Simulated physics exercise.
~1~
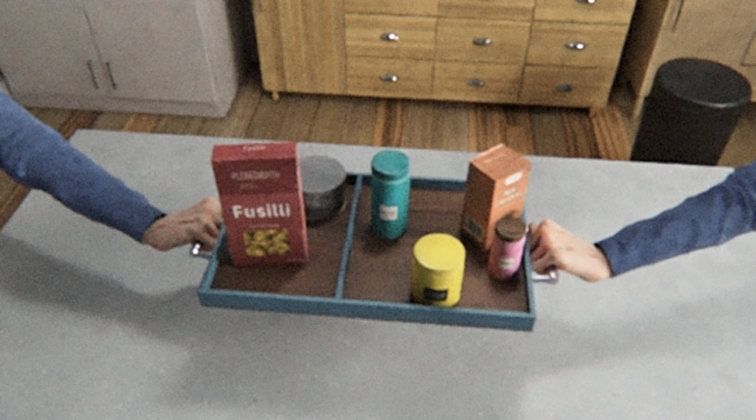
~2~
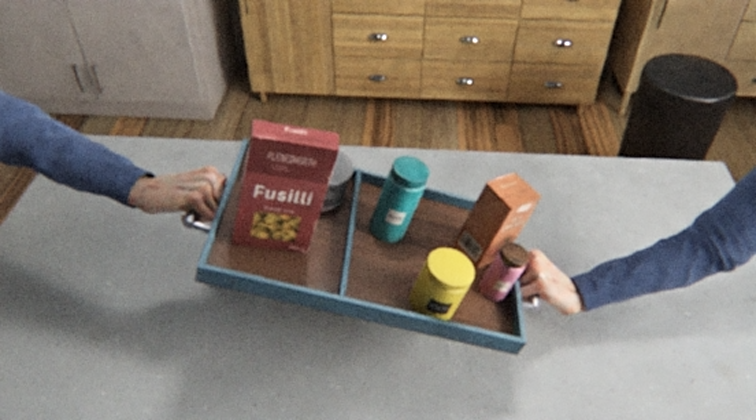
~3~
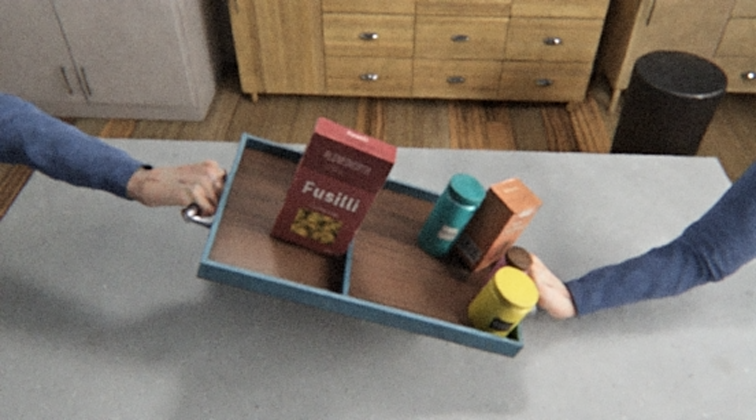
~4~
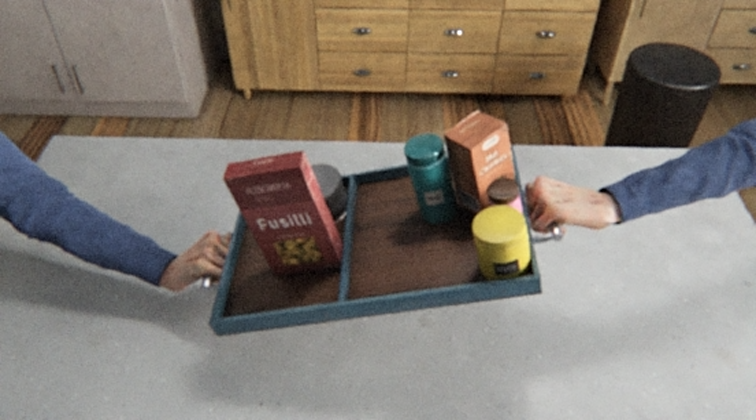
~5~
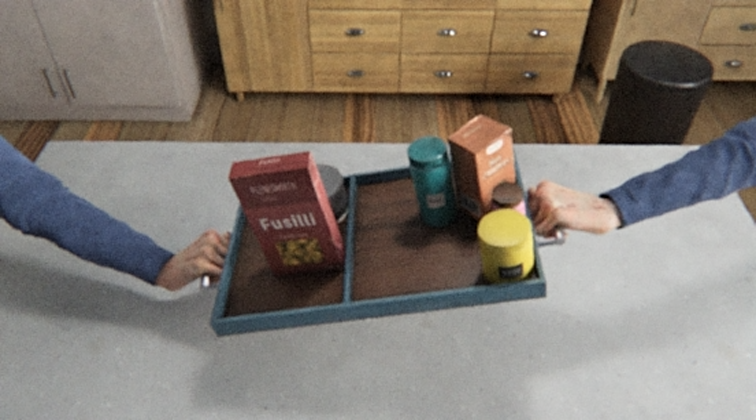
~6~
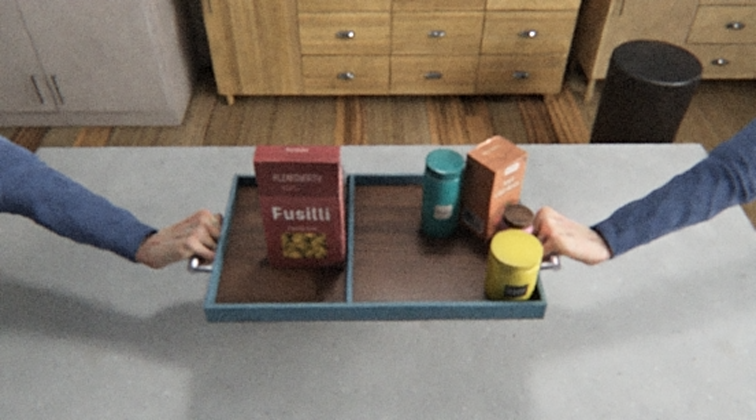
Two hands tilt a tray right, then slightly left, and level it, its items shifted right.
